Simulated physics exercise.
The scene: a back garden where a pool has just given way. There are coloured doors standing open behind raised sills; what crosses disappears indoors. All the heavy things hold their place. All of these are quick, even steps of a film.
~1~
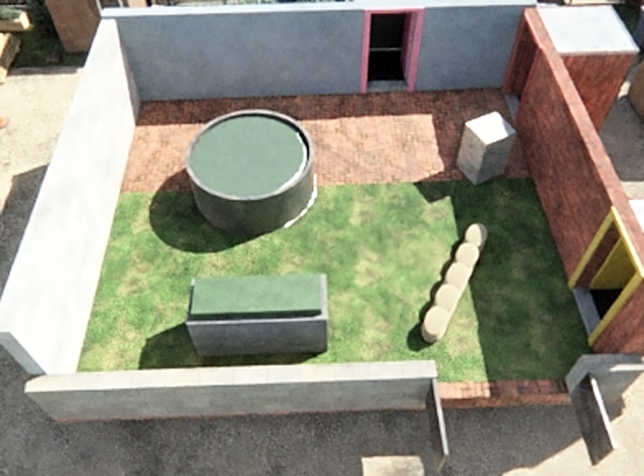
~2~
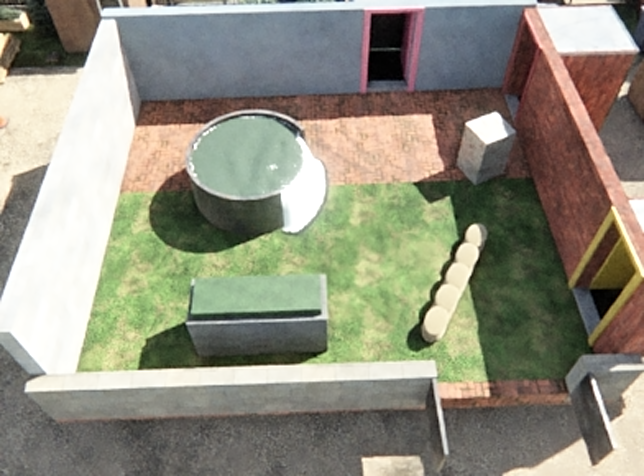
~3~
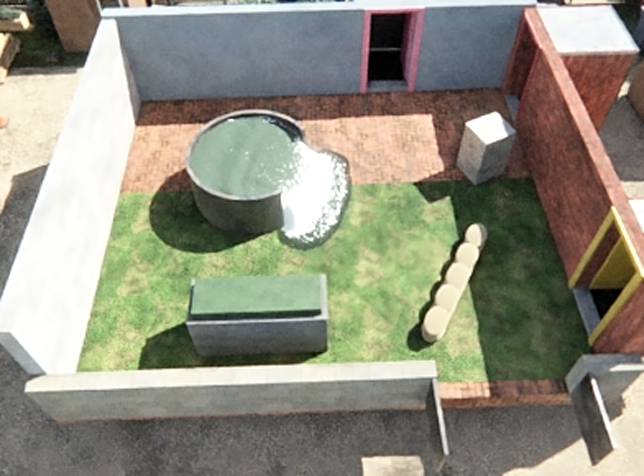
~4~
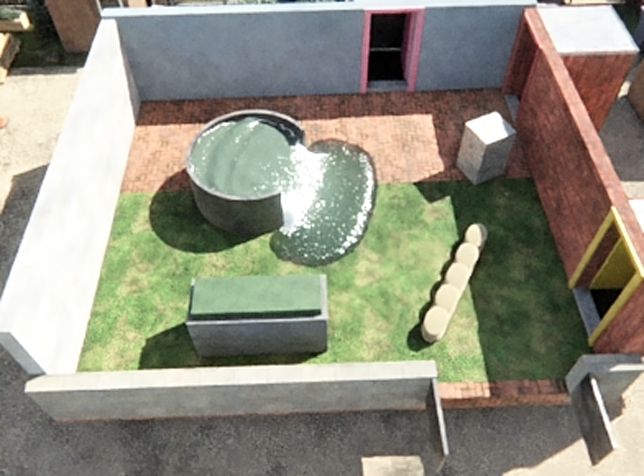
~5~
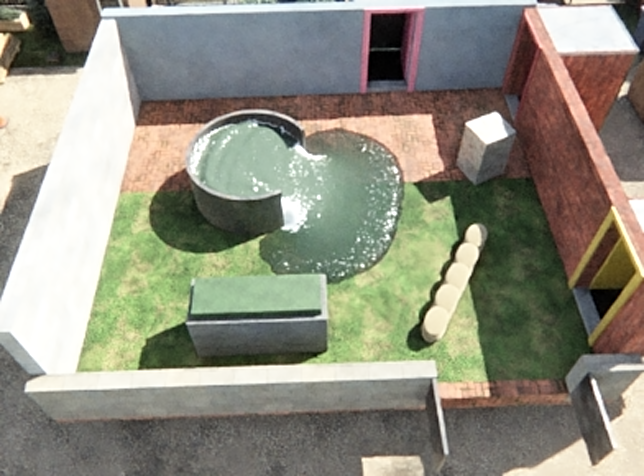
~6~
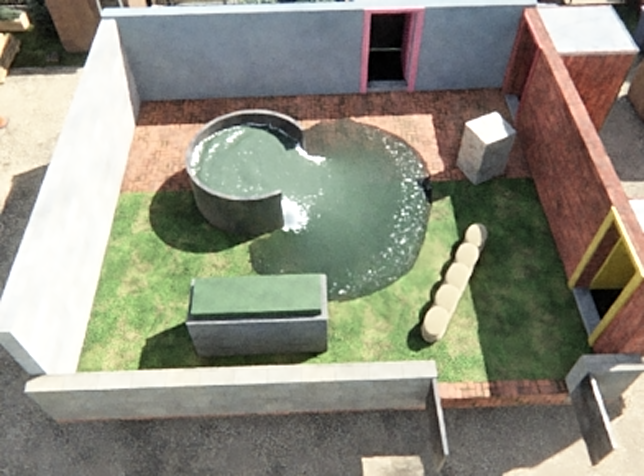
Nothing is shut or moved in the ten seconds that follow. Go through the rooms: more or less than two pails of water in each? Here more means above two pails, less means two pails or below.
Pink door: Less; yellow door: Less; red door: More.
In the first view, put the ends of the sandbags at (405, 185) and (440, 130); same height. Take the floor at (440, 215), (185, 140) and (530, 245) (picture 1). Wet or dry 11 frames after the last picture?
Well, in order they'd be waterlogged, left untouched and waterlogged.
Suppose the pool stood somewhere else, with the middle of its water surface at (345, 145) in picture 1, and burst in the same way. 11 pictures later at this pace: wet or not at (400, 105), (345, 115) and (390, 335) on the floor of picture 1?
My reading is missed by the flood first, missed by the flood next and hit by the flood last.
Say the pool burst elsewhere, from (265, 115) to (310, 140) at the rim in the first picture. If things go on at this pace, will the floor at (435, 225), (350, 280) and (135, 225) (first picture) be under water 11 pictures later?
Going through them, the first would be still bare, the next still bare and the last still bare.
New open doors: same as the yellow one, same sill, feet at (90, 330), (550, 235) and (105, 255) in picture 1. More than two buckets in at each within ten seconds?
Taken in sequence, they go: Not exceeded, exceeded, not exceeded.
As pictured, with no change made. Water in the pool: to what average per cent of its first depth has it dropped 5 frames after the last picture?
Roughly 50 %.
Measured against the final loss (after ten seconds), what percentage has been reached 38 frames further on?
My guess would be around 55 percent.
A moment on, water covers 35 % of the floor; the pink door wet at the sill, nothing in, the yellow door not reached, the red door not reached.
Next, water covers 45 % of the floor; the pink door wet at the sill, nothing in, the yellow door not reached, the red door under two buckets in.
Then, water covers 55 % of the floor; the pink door wet at the sill, nothing in, the yellow door wet at the sill, nothing in, the red door far over two buckets in.
Later, water covers 75 % of the floor; the pink door wet at the sill, nothing in, the yellow door wet at the sill, nothing in, the red door far over two buckets in.
In the end, water covers 95 % of the floor; the pink door wet at the sill, nothing in, the yellow door wet at the sill, nothing in, the red door far over two buckets in.
